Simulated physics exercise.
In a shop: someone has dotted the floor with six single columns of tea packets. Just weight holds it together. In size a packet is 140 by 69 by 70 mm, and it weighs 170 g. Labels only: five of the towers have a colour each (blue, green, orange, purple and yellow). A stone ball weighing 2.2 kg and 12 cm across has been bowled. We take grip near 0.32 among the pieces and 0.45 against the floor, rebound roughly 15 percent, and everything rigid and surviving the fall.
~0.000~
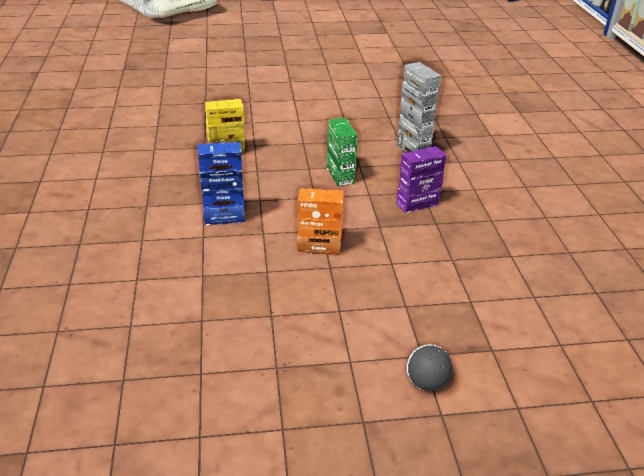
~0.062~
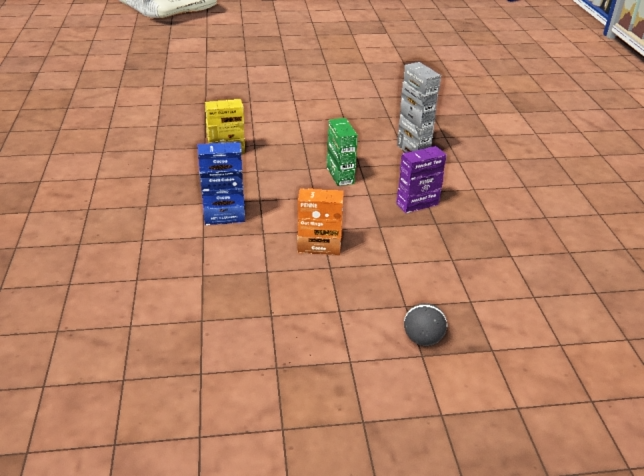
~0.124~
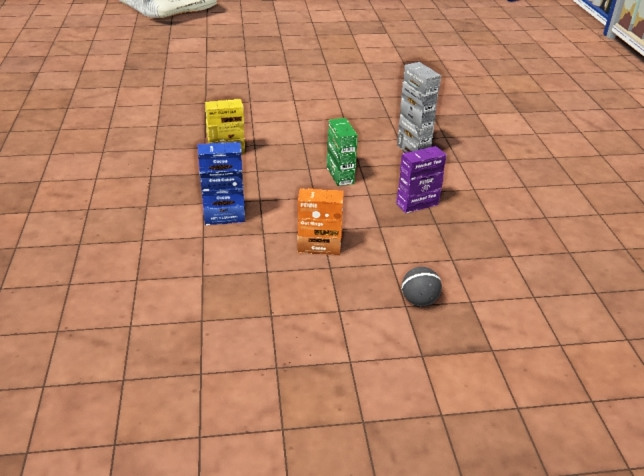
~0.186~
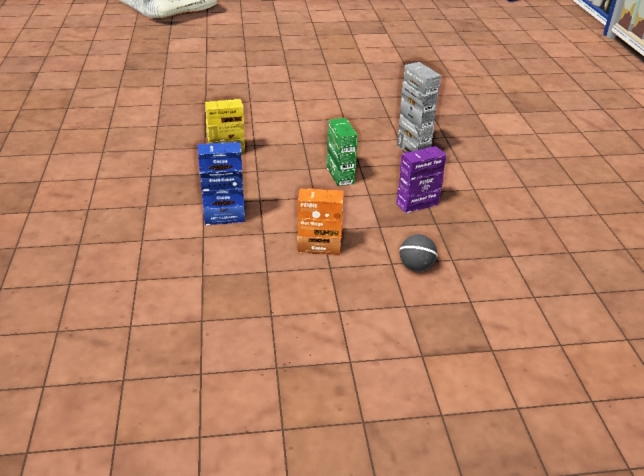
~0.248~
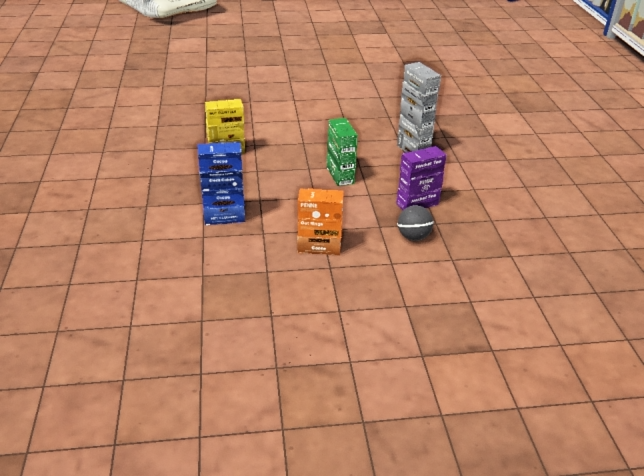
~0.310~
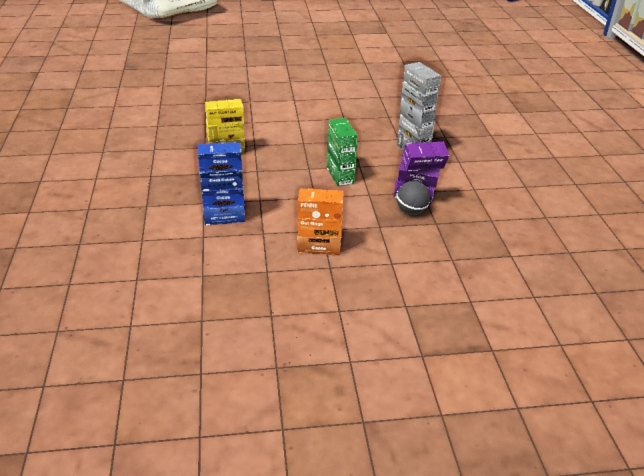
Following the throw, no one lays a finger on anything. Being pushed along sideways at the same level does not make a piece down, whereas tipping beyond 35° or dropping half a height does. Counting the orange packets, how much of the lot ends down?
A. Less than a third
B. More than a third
A.
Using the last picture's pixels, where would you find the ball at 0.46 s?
(408, 153), more or less.
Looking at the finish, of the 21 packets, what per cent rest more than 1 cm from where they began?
The answer is 40 percent.
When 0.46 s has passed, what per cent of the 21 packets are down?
10 per cent by then.
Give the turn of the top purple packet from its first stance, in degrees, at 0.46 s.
Angle from initial pose, roughly 90 deg - estimate.
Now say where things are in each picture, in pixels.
In the first frame (each place is the centre of the face we see best), ball (430, 368) 69 cm from contact, 2.6 m/s; top orange packet (320, 211); top blue packet (220, 163); all as stacked.
Ball (426, 325) 53 cm from contact, 2.6 m/s; top orange packet (320, 211), in the second frame.
Ball (422, 286) 38 cm from contact, 2.6 m/s; top orange packet (320, 211), in the third frame.
Ball (418, 253) 22 cm from contact, 2.6 m/s; top orange packet (320, 211), in the fourth frame.
Ball (415, 223) 57 mm from contact, 2.6 m/s; top orange packet (320, 211), in the fifth frame.
Ball (413, 198) after contact, 2.2 m/s; top orange packet (320, 211); top purple packet (428, 149) tilted 17°; steepest lean 23°, the packet at (417, 179); 3 have shifted, in the sixth frame.
By 0.46 s, ball still moving; none of the 3 orange packets down (2 of 21 in all colours); top orange packet unmoved; top purple packet on its side.
By 0.62 s, ball still moving; none of the 3 orange packets down (3 of 21 in all colours); top orange packet unmoved; top purple packet upside down.
By 1.74 s, ball still moving; none of the 3 orange packets down (5 of 21 in all colours); top orange packet unmoved; top purple packet upside down.
When it is over (2.4 s), ball rolling away; none of the 3 orange packets down (6 of 21 in all colours); top orange packet unmoved; top purple packet upside down. That is 0 per cent. In pixels of the last frame, middles, top orange packet near (321, 205), top purple packet near (450, 190).
